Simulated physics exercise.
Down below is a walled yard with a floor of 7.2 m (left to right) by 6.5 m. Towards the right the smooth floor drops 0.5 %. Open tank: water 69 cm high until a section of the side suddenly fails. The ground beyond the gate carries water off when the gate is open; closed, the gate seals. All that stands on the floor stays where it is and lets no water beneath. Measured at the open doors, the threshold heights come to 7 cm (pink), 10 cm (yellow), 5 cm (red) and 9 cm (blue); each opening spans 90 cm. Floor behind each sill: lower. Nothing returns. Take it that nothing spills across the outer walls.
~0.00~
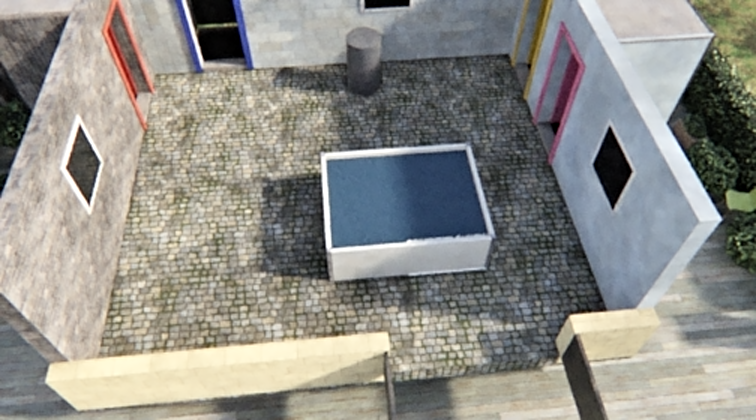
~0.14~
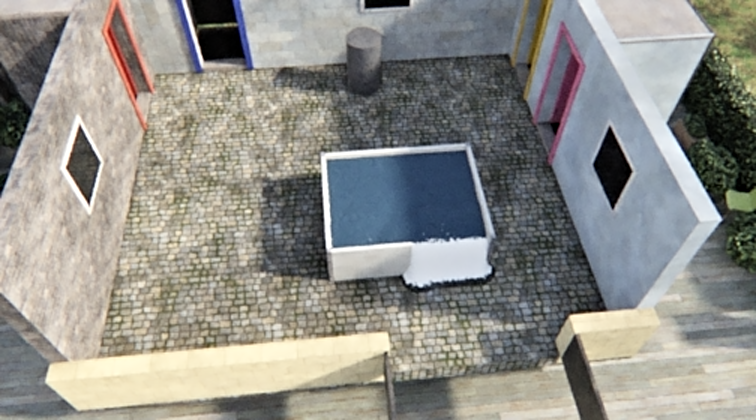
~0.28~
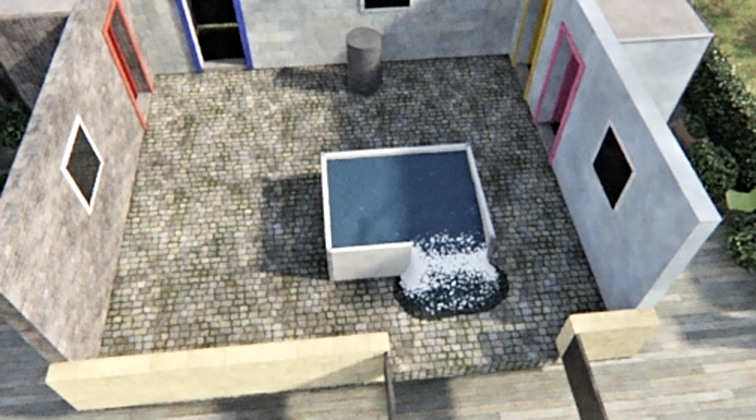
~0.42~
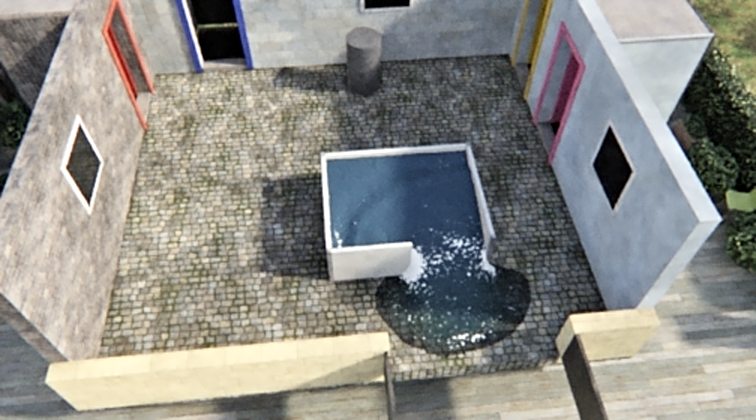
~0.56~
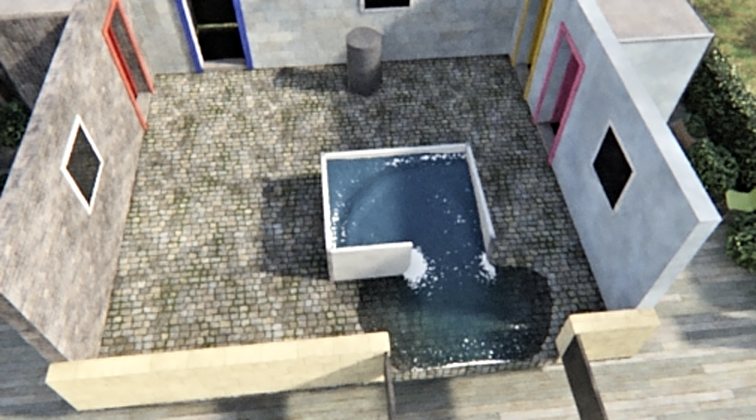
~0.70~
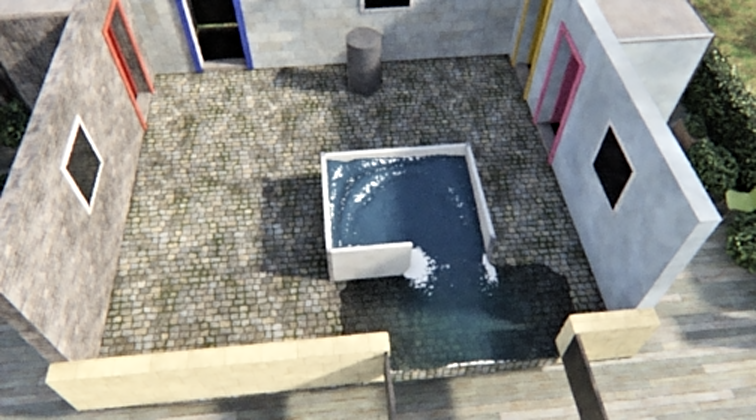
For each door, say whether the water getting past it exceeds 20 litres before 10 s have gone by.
By that time: The pink door stays at or below 20 litres; the yellow door stays at or below 20 litres; the red door stays at or below 20 litres; the blue door stays at or below 20 litres.
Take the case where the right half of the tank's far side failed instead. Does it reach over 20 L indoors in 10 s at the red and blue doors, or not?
Red: Exceeding the limit; blue: Within the limit.
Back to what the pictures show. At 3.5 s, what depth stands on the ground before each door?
Depths: Pink door 2 cm, yellow door 0 cm, red door 0 cm, blue door 0 cm.
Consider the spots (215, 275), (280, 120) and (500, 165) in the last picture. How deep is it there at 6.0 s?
Reading - approx. 1 / 0 / 2 cm.
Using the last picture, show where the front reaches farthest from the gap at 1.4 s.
Location: Approx. (257, 368) in the last view.
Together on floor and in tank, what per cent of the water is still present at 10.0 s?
About 28 percent of the water remains.
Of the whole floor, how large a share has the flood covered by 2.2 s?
Close to 15 in a hundred parts are wet.
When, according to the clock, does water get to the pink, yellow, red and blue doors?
Arrival: Pink 3.2 s, yellow 4.5 s, red not within the 10 s, blue not in the 10 s.
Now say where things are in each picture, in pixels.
The first picture shows the open tank at (403, 197) is whole and still, 69 cm deep.
In the second picture, water pours out at (448, 260) and has run 0.7 m, to (407, 282); typically 6 cm deep outside, 69 cm at the open tank's back.
In the third picture, water pours out at (448, 261) and has run 0.9 m, to (412, 311); typically 11 cm deep outside, 69 cm at the open tank's back.
In the fourth picture, the front is at a hidden place, 1.4 m from the gap at (447, 261); 2.1 m2 of floor is under water; 68 cm left at the back of the open tank.
In the fifth picture, water pours out at (447, 261) and has run 1.8 m, to a hidden place; typically 6 cm deep outside, 61 cm at the open tank's back.
In the sixth picture, the front is at a hidden place, 2.0 m from the gap at (447, 261); 3.9 m2 of floor is under water; 58 cm left at the back of the open tank.
After 1.4 s water covers 10 % of the floor and is deepest (35 cm) near (463, 281); pink door not reached, yellow door not reached, red door not reached, blue door not reached.
After 2.2 s water covers 15 % of the floor and is deepest (28 cm) near (590, 337); pink door not reached, yellow door not reached, red door not reached, blue door not reached.
After 3.5 s water covers 20 % of the floor and is deepest (18 cm) near (451, 282); pink door 2 cm at the sill, 0 L in, yellow door not reached, red door not reached, blue door not reached.
After 6.0 s water covers 30 % of the floor and is deepest (12 cm) near (451, 282); pink door 2 cm at the sill, 0 L in, yellow door 2 cm at the sill, 0 L in, red door not reached, blue door not reached.
After 10.0 s water covers 30 % of the floor and is deepest (6 cm) near (602, 336); pink door 3 cm at the sill, 0 L in, yellow door 4 cm at the sill, 0 L in, red door not reached, blue door not reached.
